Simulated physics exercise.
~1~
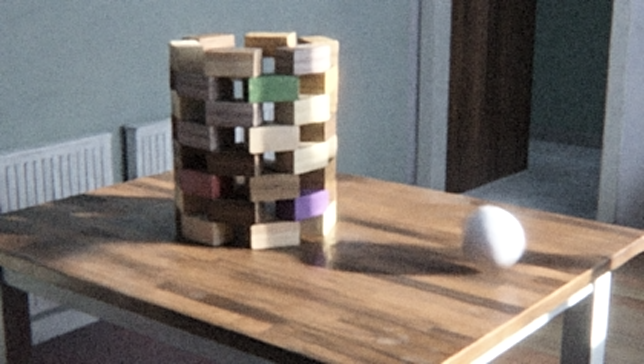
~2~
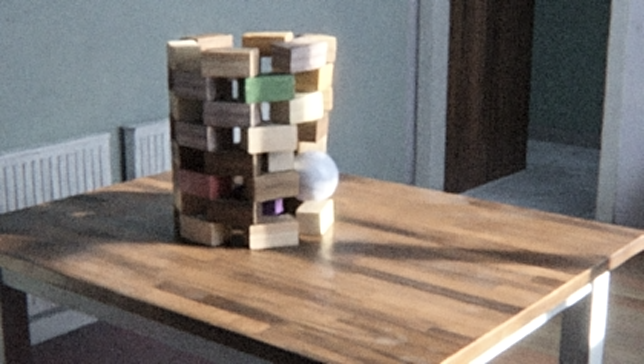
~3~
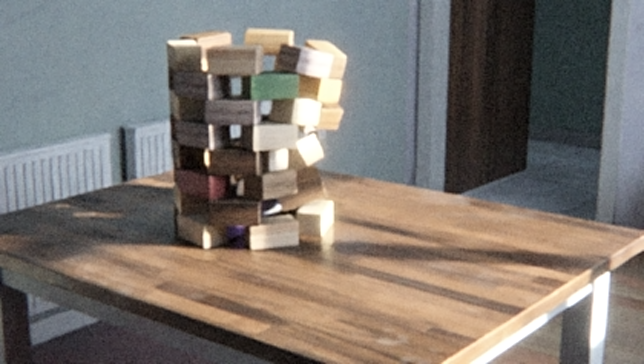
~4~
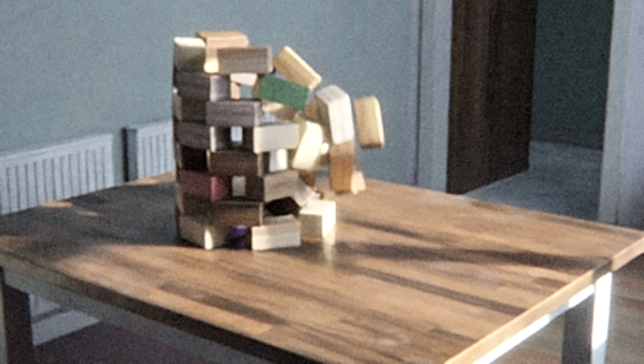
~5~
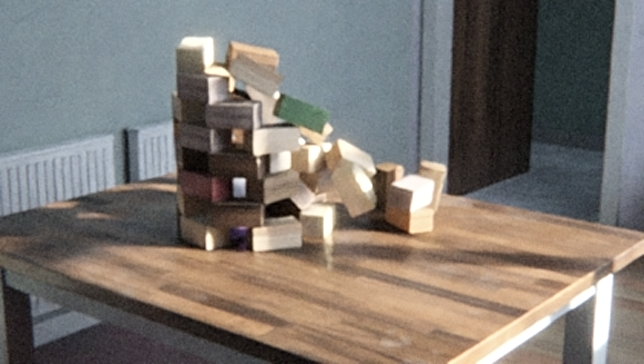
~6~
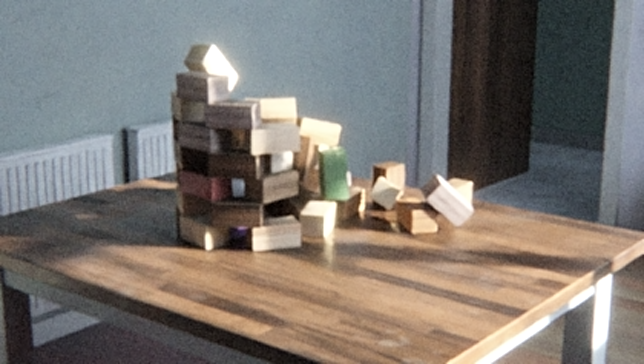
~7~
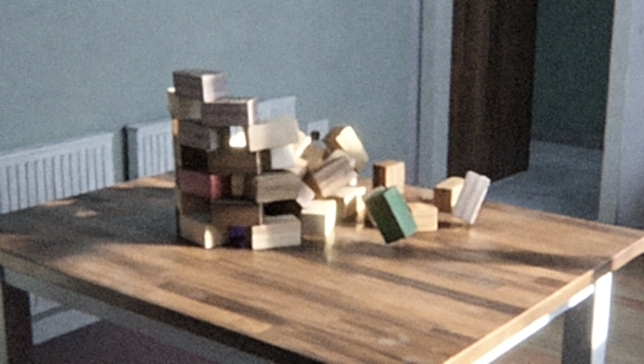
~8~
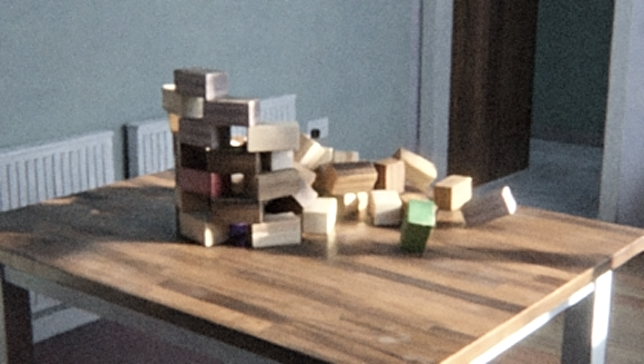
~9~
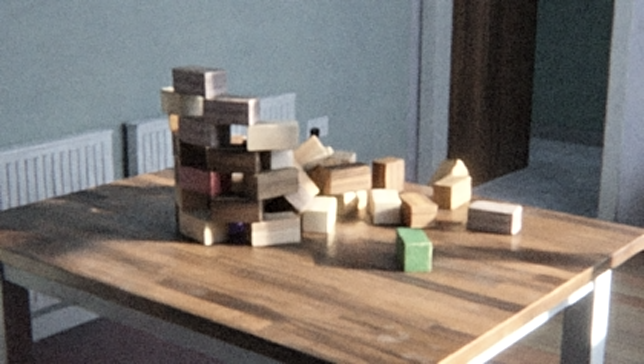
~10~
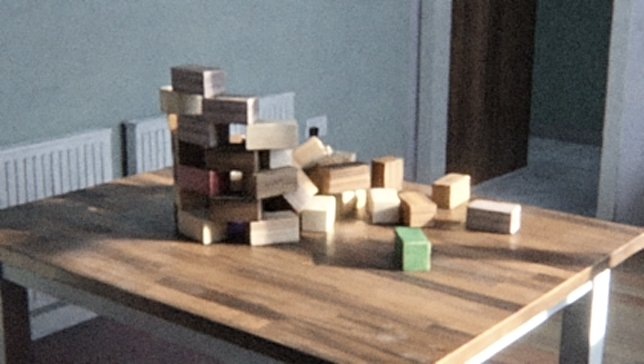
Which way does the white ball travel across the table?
The white ball travels to the left, into the tower of wooden blocks.
